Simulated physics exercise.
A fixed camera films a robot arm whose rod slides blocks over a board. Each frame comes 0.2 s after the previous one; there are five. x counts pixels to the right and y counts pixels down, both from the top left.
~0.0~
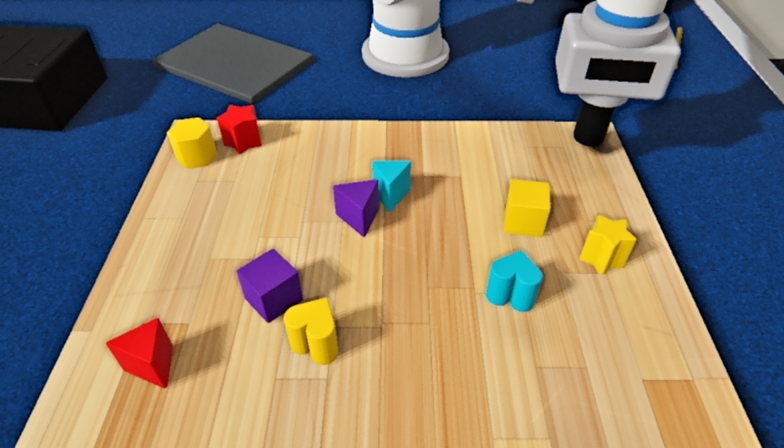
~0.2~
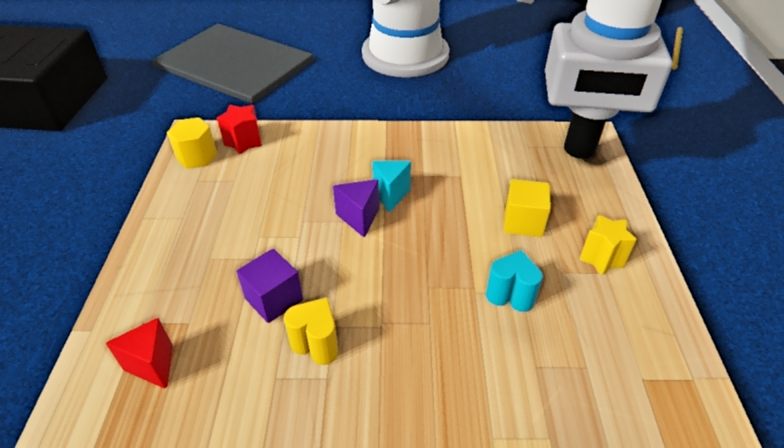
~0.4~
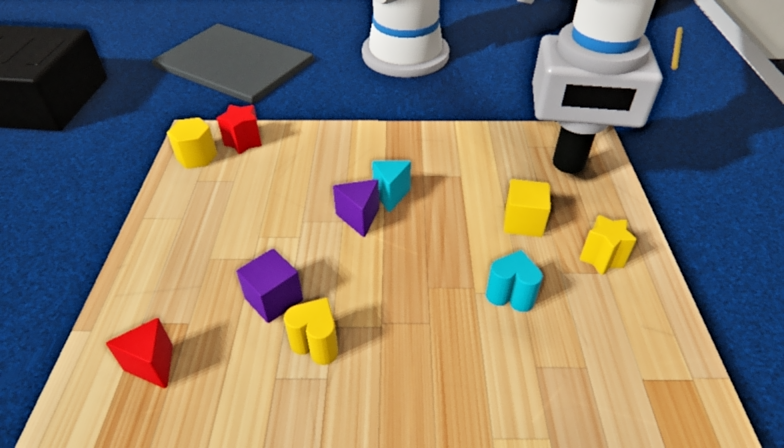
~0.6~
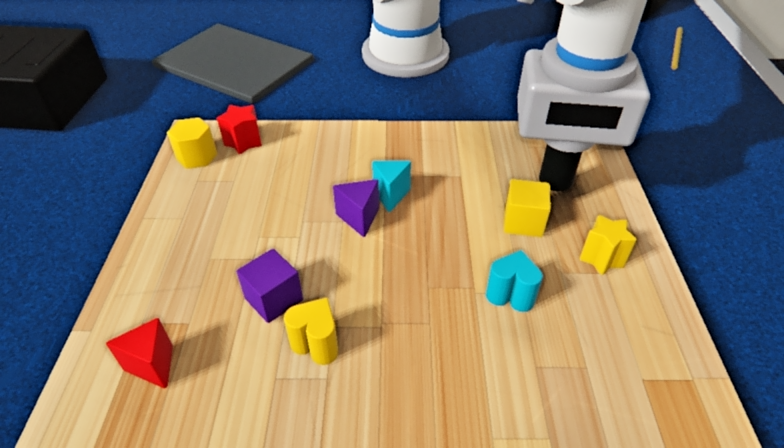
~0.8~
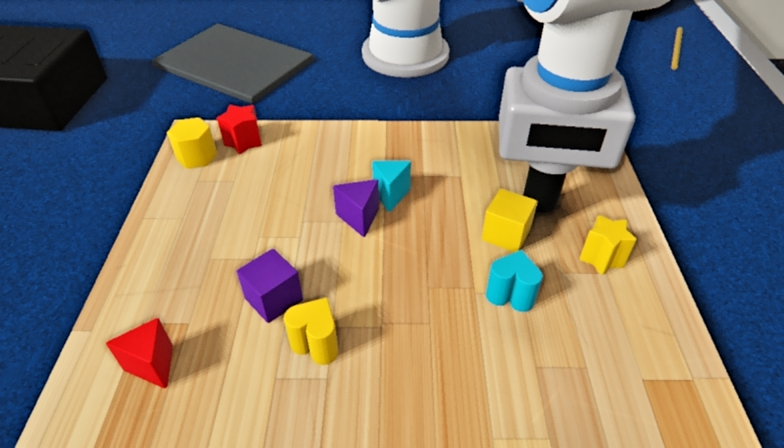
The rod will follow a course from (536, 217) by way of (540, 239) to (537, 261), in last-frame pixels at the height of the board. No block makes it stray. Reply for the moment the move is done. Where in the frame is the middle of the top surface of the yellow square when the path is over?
I'd place it at (504, 221), taking the centre of its top.
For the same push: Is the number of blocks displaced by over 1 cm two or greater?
No
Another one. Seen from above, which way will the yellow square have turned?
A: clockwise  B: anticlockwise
Correct choice: A.
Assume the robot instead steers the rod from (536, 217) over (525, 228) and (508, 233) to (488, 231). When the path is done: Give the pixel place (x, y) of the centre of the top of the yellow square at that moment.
Answer: (467, 222).
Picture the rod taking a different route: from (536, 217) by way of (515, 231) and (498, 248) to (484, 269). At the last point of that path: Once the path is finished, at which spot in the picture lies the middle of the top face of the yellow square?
My estimate: (448, 244).
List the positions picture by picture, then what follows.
Rod's lower end at (588, 139); yellow square at (530, 193); turquoise heart at (518, 267), in the first picture.
Rod at (579, 150); blocks still, in the second picture.
Rod at (568, 165); blocks still, in the third picture.
Rod at (555, 182); blocks still, in the fourth picture.
Rod at (540, 203); yellow square at (512, 206); turquoise heart at (518, 267), in the fifth picture.
What follows on the original path. Halfway along, rod at (544, 225); yellow square at (509, 215), turned 45° clockwise.
At the end, rod at (541, 246); yellow square at (504, 221), turned 75° clockwise; turquoise heart still.
